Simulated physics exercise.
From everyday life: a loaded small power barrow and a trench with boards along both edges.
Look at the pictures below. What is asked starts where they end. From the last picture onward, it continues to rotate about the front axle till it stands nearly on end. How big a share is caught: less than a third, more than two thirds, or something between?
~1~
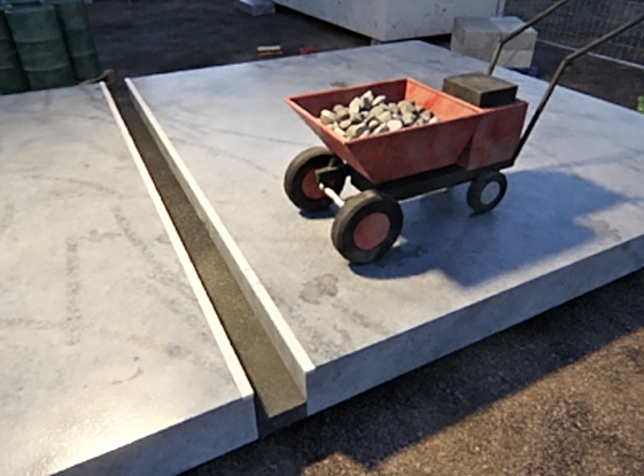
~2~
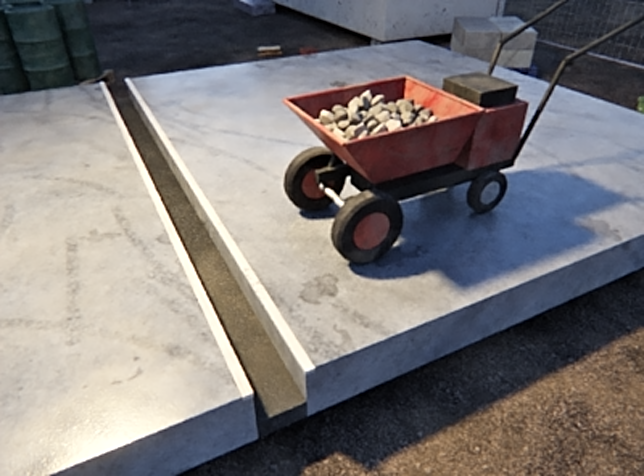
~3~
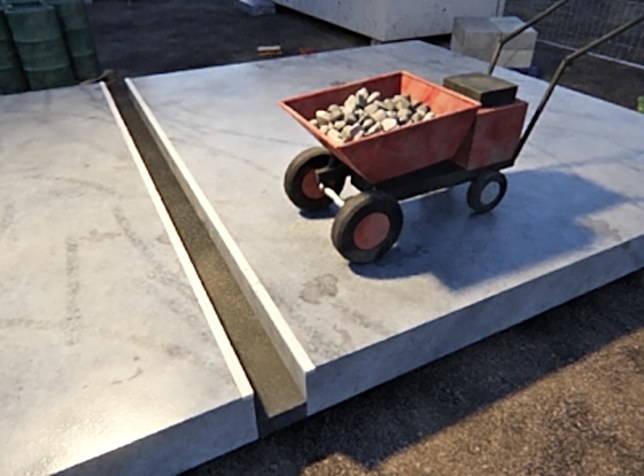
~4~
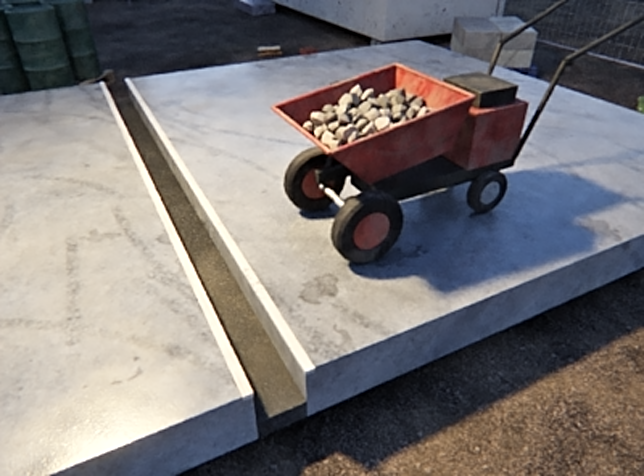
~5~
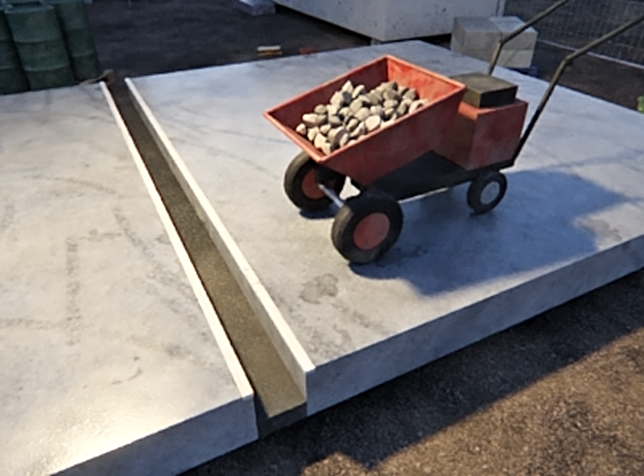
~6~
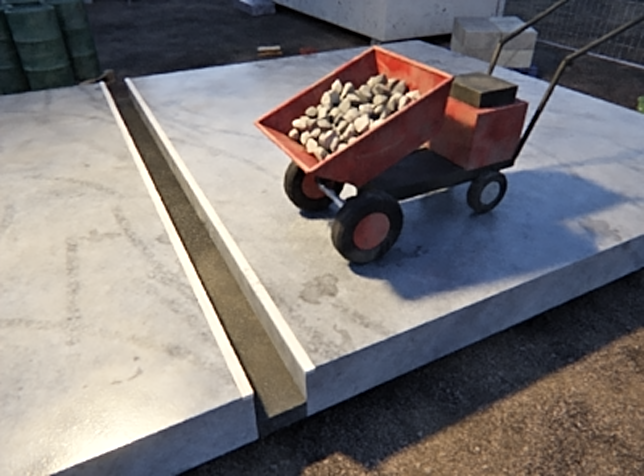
Pretty sure the trench share falls in the top band, so past two thirds.
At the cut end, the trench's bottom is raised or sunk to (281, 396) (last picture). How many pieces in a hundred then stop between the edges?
It works out to some 60 per cent.
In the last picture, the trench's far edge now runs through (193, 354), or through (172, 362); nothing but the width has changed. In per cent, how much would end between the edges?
90 % then 90 %, roughly.
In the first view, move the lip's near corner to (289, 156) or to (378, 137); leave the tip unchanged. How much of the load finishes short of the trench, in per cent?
That would be roughly 0 in a hundred and then roughly 30 in a hundred.
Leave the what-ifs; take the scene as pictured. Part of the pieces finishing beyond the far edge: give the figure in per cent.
Roughly 5 percent of the pieces, I think.
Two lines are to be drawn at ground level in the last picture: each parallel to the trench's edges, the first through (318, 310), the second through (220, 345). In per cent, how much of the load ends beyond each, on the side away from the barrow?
Close to 100 % and 0 %, in that order.
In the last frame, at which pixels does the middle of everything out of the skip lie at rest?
I'd put the middle somewhere around (221, 276).
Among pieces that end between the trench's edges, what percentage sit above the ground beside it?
Roughly 15 percent.
Soon after the last picture, skip tipped steeply; all in the skip.
A little later, skip tipped right over; about two thirds in the skip; a small part short of the trench; about a quarter in or heaped over the trench.
Later still, skip tipped right over; a small part in the skip; a small part short of the trench; most in or heaped over the trench; a stray few beyond it.
By the end, skip tipped right over; a stray few in the skip; a small part short of the trench; most in or heaped over the trench; a small part beyond it.
